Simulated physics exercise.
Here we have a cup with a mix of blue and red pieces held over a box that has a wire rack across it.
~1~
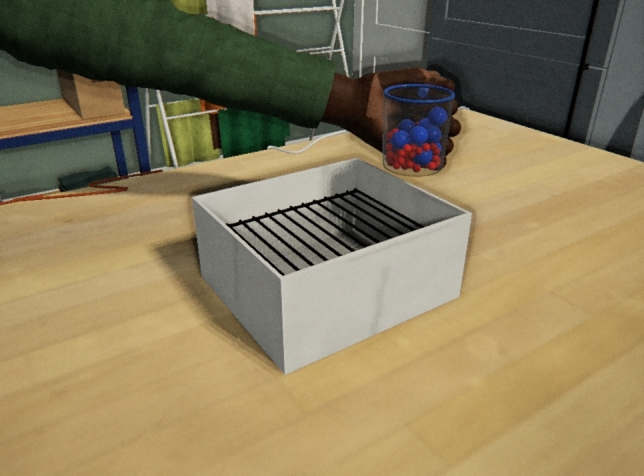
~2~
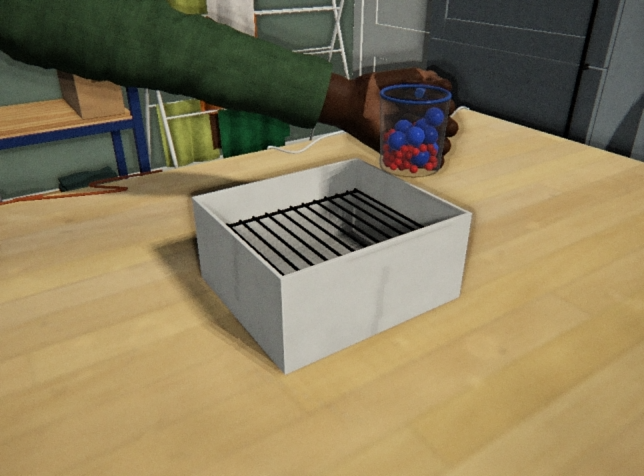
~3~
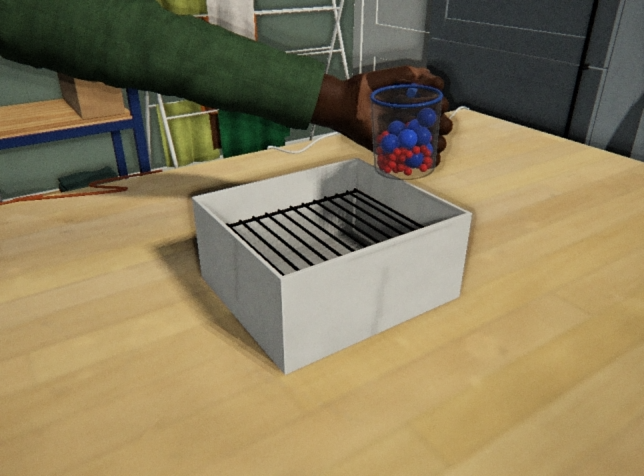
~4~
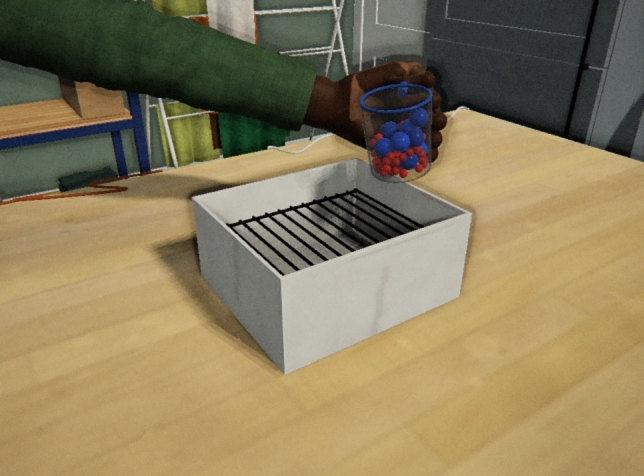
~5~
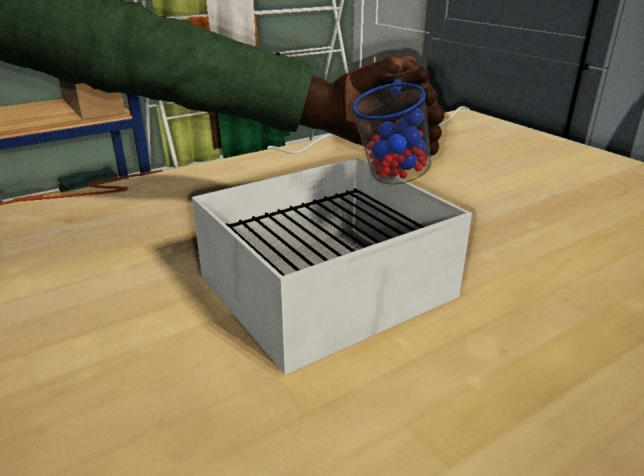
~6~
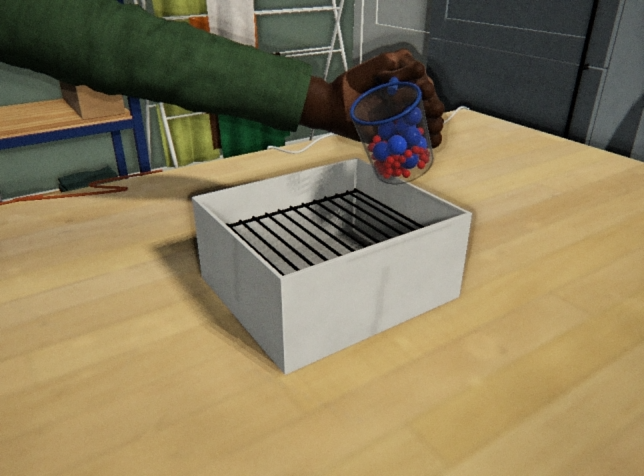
In the video, a dark-skinned hand in a green sleeve holds a clear cup of larger blue and smaller red balls near an open box with a wire rack inside, moves it slightly left, and gradually tilts it leftward.
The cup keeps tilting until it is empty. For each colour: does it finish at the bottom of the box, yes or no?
Blue bits: No; red bits: Yes.
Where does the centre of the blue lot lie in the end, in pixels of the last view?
It finishes centred roughly at (297, 242).
Then, 0.51 s past the last view, blue ones, all in the cup; red ones, all in the cup.
Then, 1.05 s past the last view, blue ones, nearly all in the cup, a small part on or over the wires; red ones, all in the cup.
Then, 1.70 s past the last view, blue ones, all on or over the wires; red ones, about a quarter on or over the wires, most under the rack, a stray few outside the box.
Finally, blue ones, all on the wires, none under the rack; red ones, a stray few on the wires, nearly all under the rack, a stray few outside the box.
